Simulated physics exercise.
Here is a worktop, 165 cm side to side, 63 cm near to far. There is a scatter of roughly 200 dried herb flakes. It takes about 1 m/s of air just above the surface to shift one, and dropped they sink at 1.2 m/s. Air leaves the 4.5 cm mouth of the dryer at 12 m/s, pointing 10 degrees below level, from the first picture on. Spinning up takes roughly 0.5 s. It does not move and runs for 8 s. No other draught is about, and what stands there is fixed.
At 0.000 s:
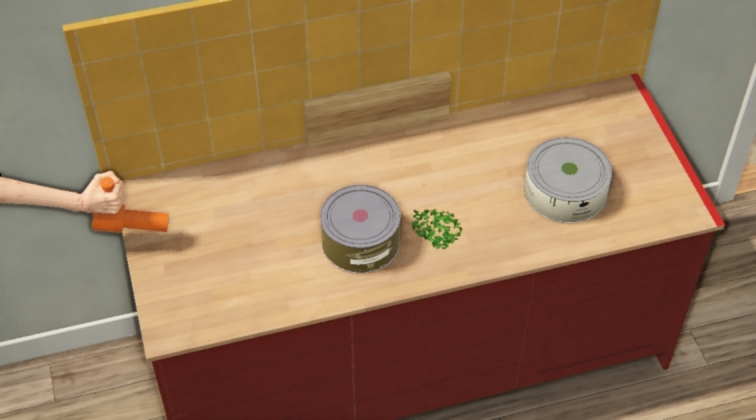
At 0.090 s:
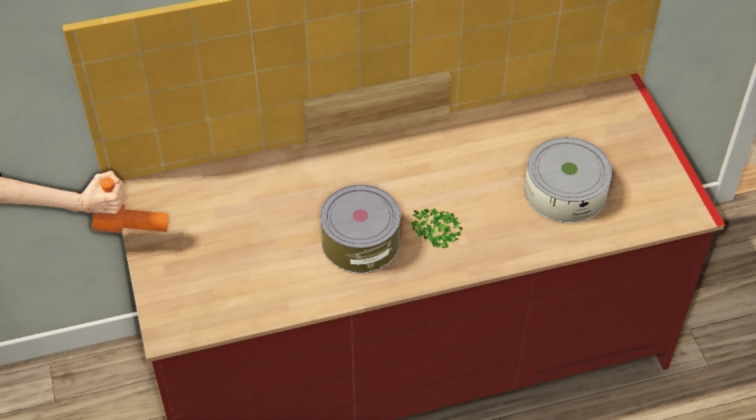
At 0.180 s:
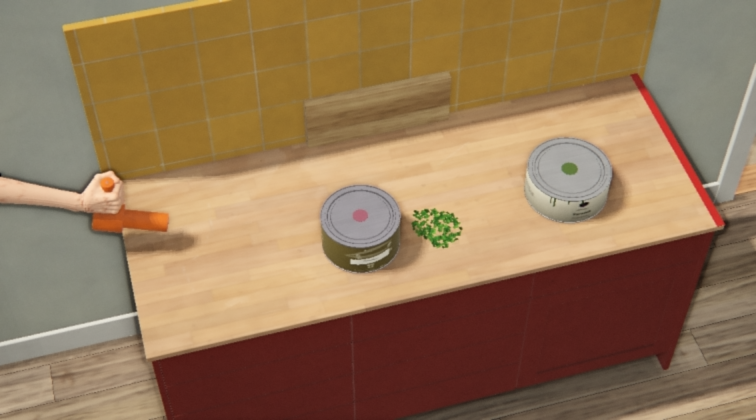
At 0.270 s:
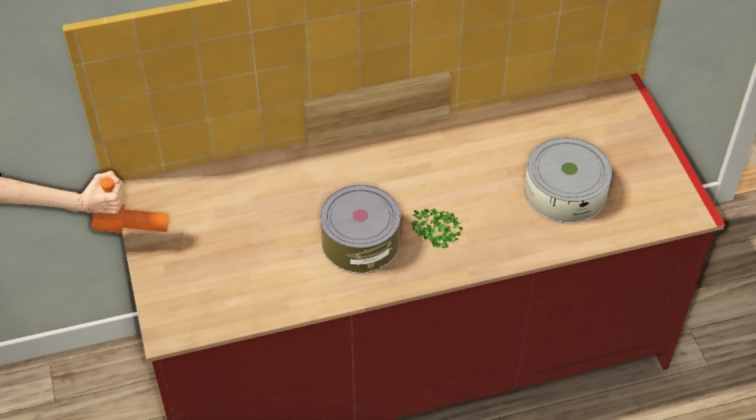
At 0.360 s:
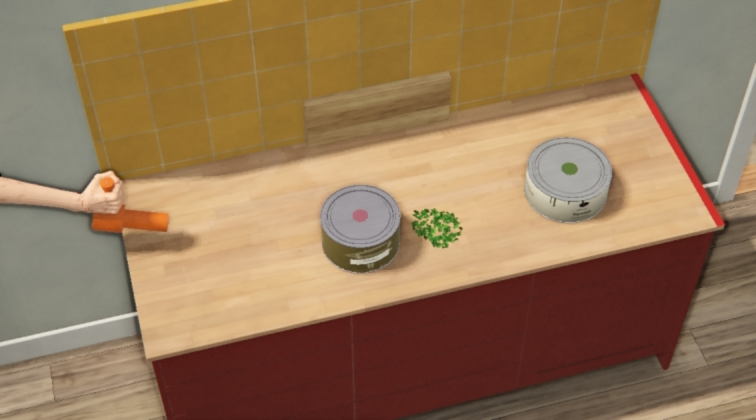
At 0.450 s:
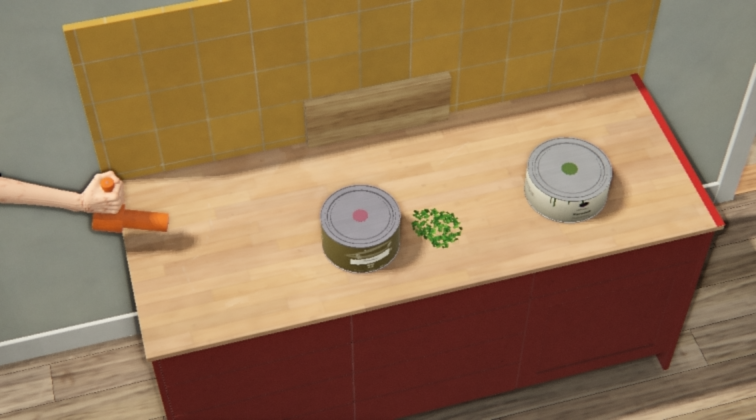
A hand holding an orange dryer still at the left of a worktop, two tins and scattered green herb flakes staying motionless.
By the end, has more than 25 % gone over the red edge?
As for a quarter going over the red edge: No.
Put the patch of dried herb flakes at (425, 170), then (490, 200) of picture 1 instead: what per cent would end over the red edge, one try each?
In turn about 90 %, 0 %.
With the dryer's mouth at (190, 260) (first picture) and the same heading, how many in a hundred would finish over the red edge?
Then about 2 %.
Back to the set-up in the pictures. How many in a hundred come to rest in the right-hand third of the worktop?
Near 0 %.
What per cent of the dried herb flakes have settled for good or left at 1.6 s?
Near 100 %.
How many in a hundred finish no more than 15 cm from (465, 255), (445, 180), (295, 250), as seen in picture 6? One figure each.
In turn about 70 %, 20 %, 0 %.
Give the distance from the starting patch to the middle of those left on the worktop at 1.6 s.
Roughly 0 cm.
After 1.6 s, 0 % are over the red edge; the middle of those still in play is near (440, 227); 98 % have settled or left.
After 2.6 s, 0 % are over the red edge; the middle of those still in play is near (440, 227); 98 % have settled or left.
After 4.4 s, 0 % are over the red edge; the middle of those still in play is near (440, 227); 98 % have settled or left.
After 8.0 s, at the end, 0 % are over the red edge; the middle of those still in play is near (440, 227).
